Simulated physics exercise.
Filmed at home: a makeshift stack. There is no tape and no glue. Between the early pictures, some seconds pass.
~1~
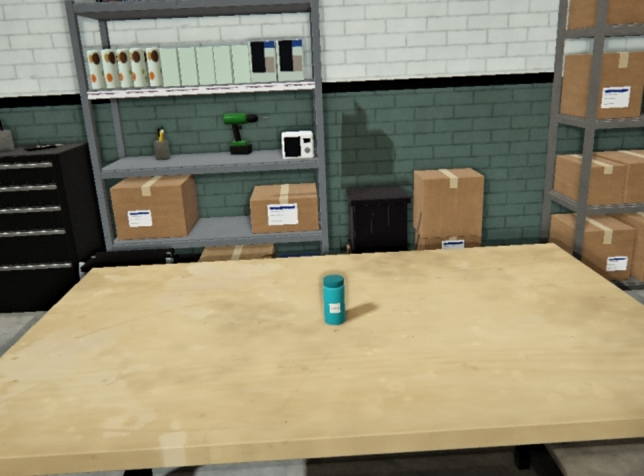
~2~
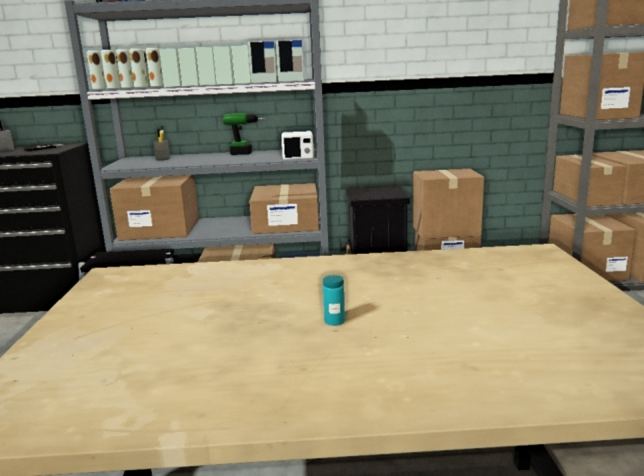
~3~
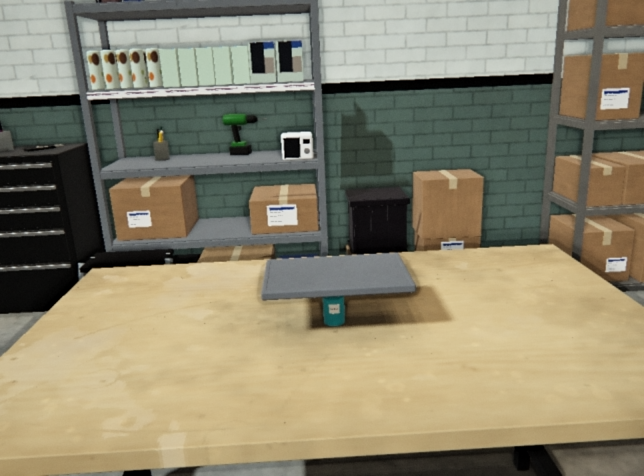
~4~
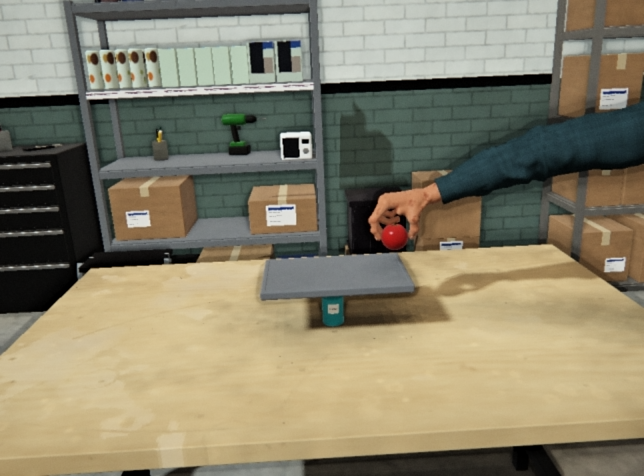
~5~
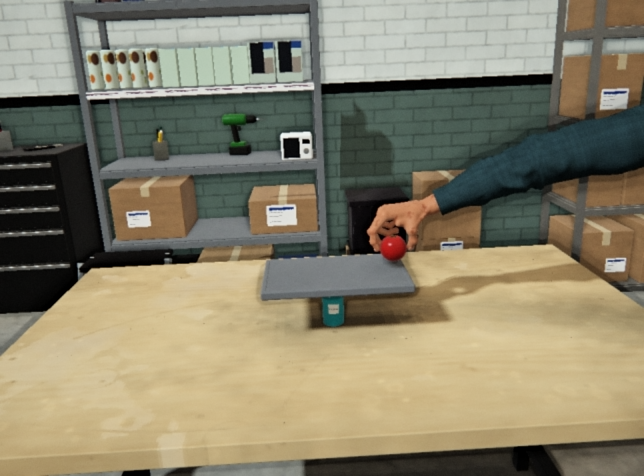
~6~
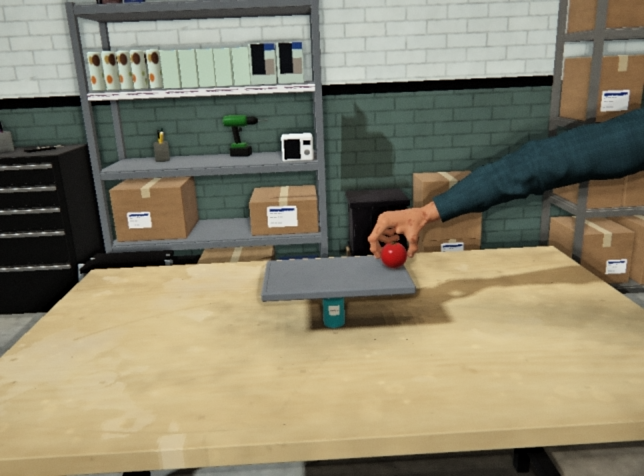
A small teal container with a pale label stands at the centre of a light wooden table, seen from the front and slightly above in a room with brick walls. Behind it are grey shelves holding cardboard boxes and a green drill, with black drawers at left. A flat grey lid appears balanced on the container, then a dark-sleeved arm from the right lowers a red tomato onto its right side, fingers still holding it, while the camera stays still.
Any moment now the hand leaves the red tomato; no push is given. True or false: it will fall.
True.
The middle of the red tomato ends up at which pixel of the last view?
In the final view it sits at roughly (442, 303).
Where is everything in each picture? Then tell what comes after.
In the first picture, the last thing is not in view yet.
In the second picture, the last thing is not in view yet.
In the third picture, the last thing is not in view yet; grey lid (336, 275).
In the fourth picture, on its way; red tomato (395, 236); grey lid (335, 275).
In the fifth picture, on its way; red tomato (393, 248); grey lid (335, 275).
In the sixth picture, set down, still held; red tomato (394, 255); grey lid (336, 276).
Then, 0.40 s after the last picture, red tomato now fallen; grey lid tipped 33° from how it was.
Then, 0.60 s after the last picture, grey lid tipped 31° from how it was; turquoise shaker slid about its own width.
Then, 0.70 s after the last picture, grey lid now fallen; turquoise shaker slid about its own width.
At rest, fallen, grey lid and red tomato; moved from the start, turquoise shaker. Seen from the same camera at the end, red tomato near (442, 303). The stack loses its balance.
